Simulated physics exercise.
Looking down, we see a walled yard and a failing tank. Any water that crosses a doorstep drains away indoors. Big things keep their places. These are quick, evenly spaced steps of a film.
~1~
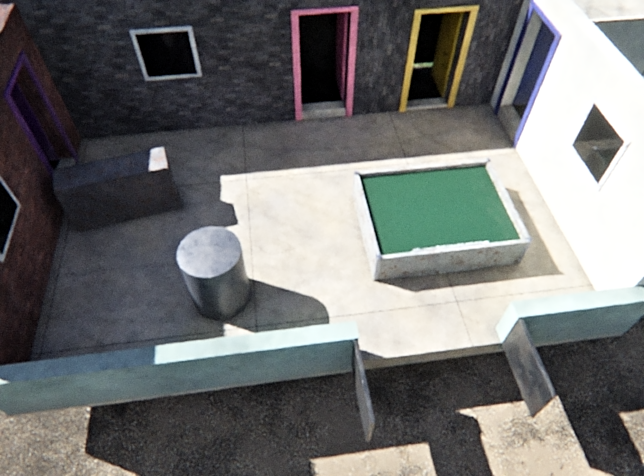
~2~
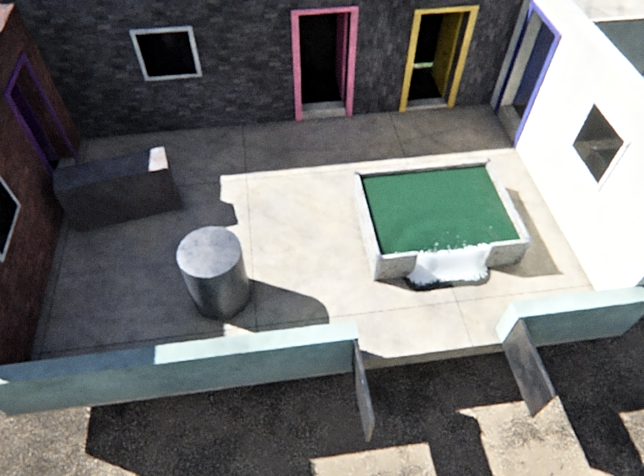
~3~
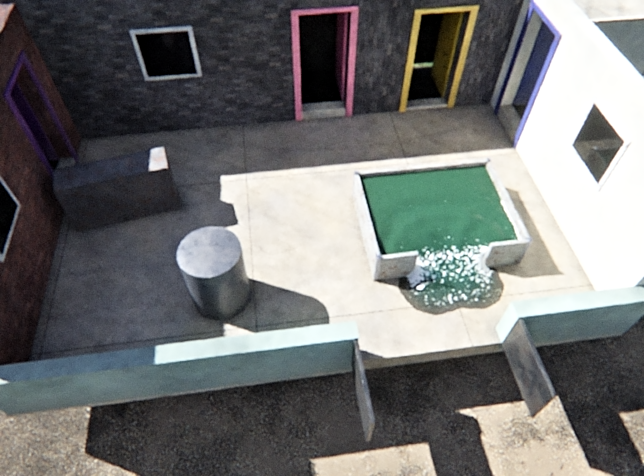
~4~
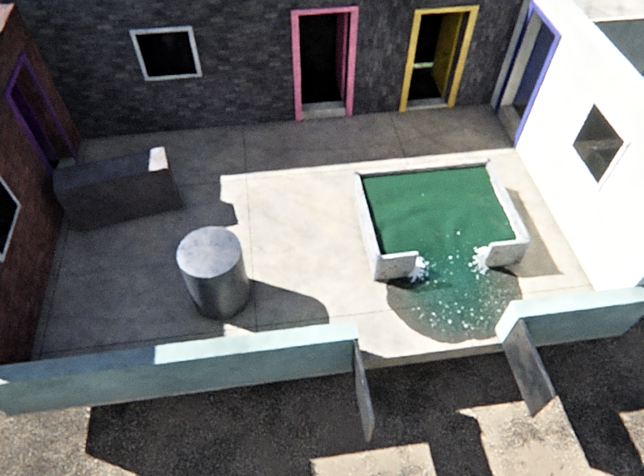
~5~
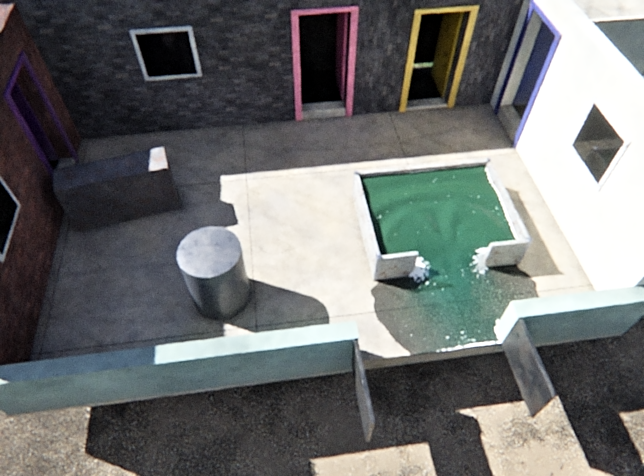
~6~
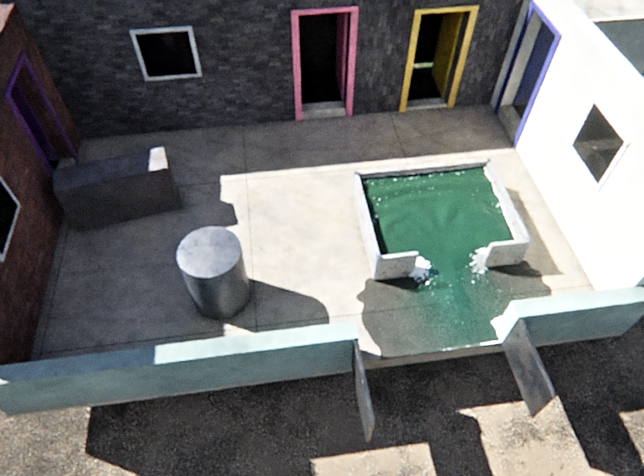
Green water bursting through the front wall of a raised tank in a walled yard, foaming and spreading across the pale paving.
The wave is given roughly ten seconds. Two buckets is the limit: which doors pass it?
In order: The yellow door is going to stay inside the allowance. The blue door is going to stay inside the allowance. The purple door is going to stay inside the allowance. The pink door is going to stay inside the allowance.
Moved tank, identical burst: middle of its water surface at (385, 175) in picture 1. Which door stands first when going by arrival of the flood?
Answer - the blue door.
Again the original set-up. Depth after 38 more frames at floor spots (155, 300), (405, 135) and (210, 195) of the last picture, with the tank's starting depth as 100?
Respectively near 0, 2 and 0 per cent.
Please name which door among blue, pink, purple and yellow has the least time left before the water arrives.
The one in blue is the one.
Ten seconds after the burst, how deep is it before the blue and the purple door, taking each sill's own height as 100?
I'd put the first at close to 20 per cent and the second at close to 0 per cent.
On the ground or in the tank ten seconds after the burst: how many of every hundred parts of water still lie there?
I make it around 38 per cent.
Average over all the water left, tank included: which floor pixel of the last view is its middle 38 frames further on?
The water centres close to (457, 226).
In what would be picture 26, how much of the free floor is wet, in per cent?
15 %.
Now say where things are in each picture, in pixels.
The first frame shows still water in the tank at (437, 208).
In the second frame, the front is at (412, 283), out from the gap at (448, 263).
In the third frame, the front is at (418, 303), out from the gap at (448, 264).
In the fourth frame, water pours out at (448, 264) and has run to a hidden place.
In the fifth frame, water pours out at (448, 264) and has run to a hidden place.
In the sixth frame, water pours out at (449, 263) and has run to a hidden place.
A moment on, water covers 10 % of the floor; the yellow door not reached, the blue door not reached, the purple door not reached, the pink door not reached.
Next, water covers 10 % of the floor; the yellow door not reached, the blue door not reached, the purple door not reached, the pink door not reached.
Then, water covers 15 % of the floor; the yellow door not reached, the blue door not reached, the purple door not reached, the pink door not reached.
Later, water covers 25 % of the floor; the yellow door wet at the sill, nothing in, the blue door wet at the sill, nothing in, the purple door not reached, the pink door not reached.
In the end, water covers 35 % of the floor; the yellow door wet at the sill, nothing in, the blue door wet at the sill, nothing in, the purple door not reached, the pink door wet at the sill, nothing in.
